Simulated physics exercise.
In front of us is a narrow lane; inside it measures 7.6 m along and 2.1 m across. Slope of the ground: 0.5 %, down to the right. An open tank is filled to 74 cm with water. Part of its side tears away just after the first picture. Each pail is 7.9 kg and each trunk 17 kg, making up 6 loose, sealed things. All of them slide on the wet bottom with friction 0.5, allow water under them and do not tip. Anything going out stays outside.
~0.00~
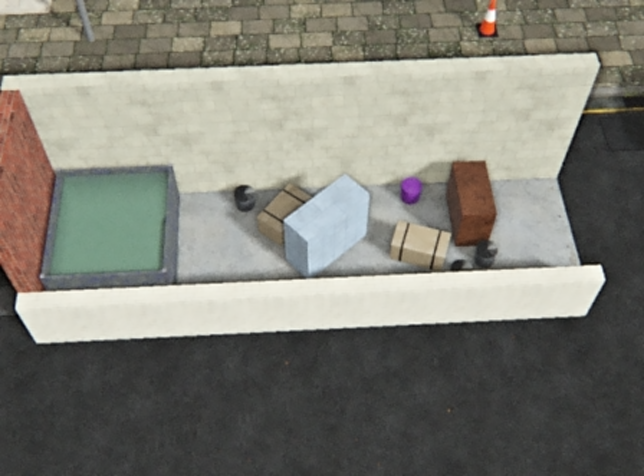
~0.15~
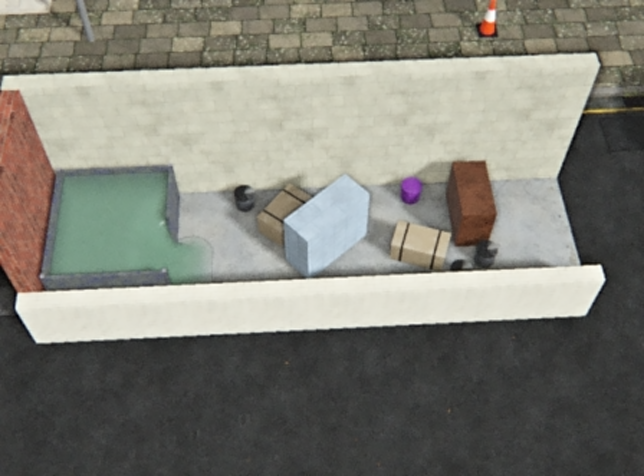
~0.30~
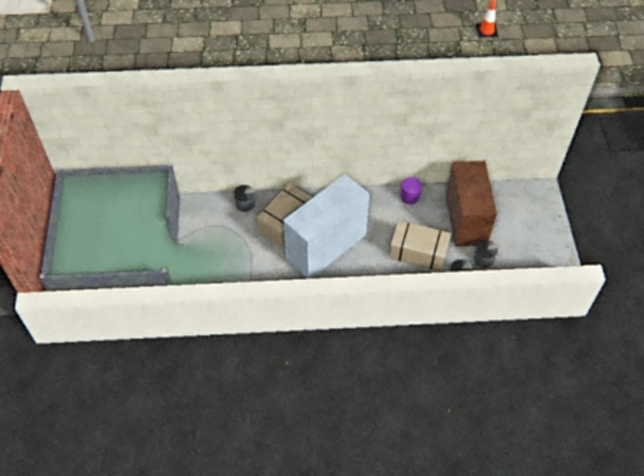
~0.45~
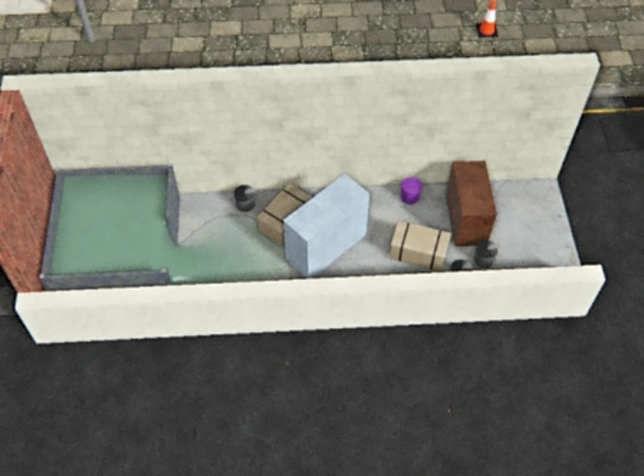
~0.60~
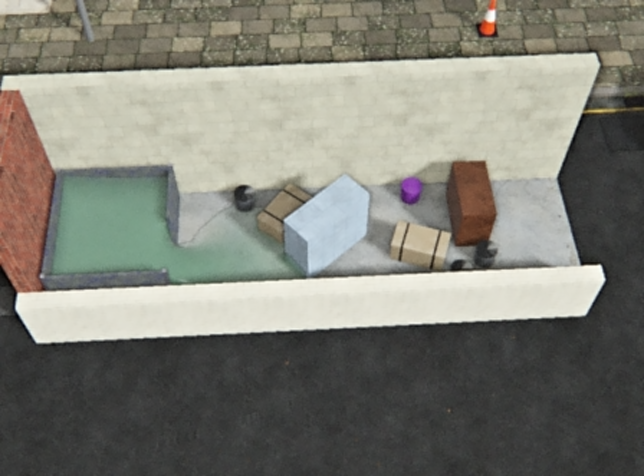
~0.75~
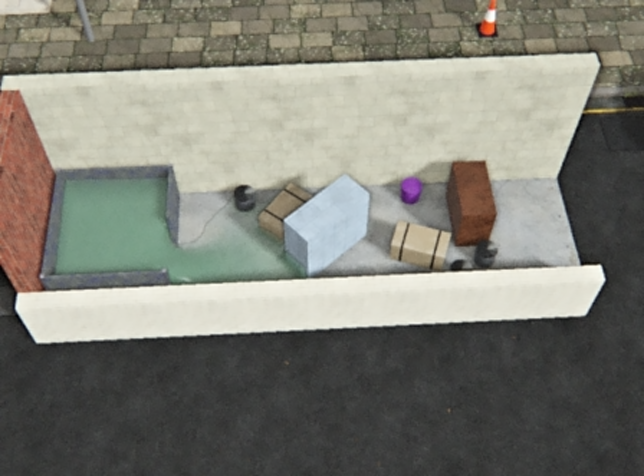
Green water pours from a broken tank and spreads right across the lane toward still boxes.
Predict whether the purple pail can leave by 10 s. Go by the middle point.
Purple pail is held in.
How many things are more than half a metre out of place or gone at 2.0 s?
By my tally, 4.
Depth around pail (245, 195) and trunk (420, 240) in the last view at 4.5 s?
Around 7 cm and 16 cm.
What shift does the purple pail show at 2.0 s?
By then it has shifted roughly 30 cm.
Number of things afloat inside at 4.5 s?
At that point I count 3.
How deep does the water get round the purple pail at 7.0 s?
Around 12 cm.
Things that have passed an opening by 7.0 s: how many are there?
My tally comes to 3.
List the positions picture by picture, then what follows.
The first picture shows the purple pail at (412, 185), on the bottom; 2.8 m2 under water; 0 of 6 have shifted.
The second picture shows the purple pail at (412, 185), on the bottom; water covers 3.4 m2; 0 of 6 have shifted.
The third picture shows the purple pail at (412, 185), on the bottom; 4.2 m2 under water; 0 of 6 have shifted.
The fourth picture shows the purple pail at (412, 185) rests on the ground; water covers 5.1 m2; 0 of 6 have shifted.
The fifth picture shows the purple pail at (412, 185), on the bottom; 5.6 m2 under water; 0 of 6 have shifted.
The sixth picture shows the purple pail at (412, 185), on the bottom; 6.0 m2 under water; 0 of 6 have shifted.
After 2.0 s the purple pail is near (428, 185), 0.3 m from its start, aground; 0 of 6 are out; 2 afloat.
After 4.5 s the purple pail is near (439, 176), 0.5 m from its start, afloat; 2 of 6 are out; 3 afloat.
After 7.0 s the purple pail is near (439, 177), 0.5 m from its start, aground; 3 of 6 are out; 1 afloat.
After 10.0 s the purple pail is near (439, 179), 0.5 m from its start, aground; 3 of 6 are out; 1 afloat.
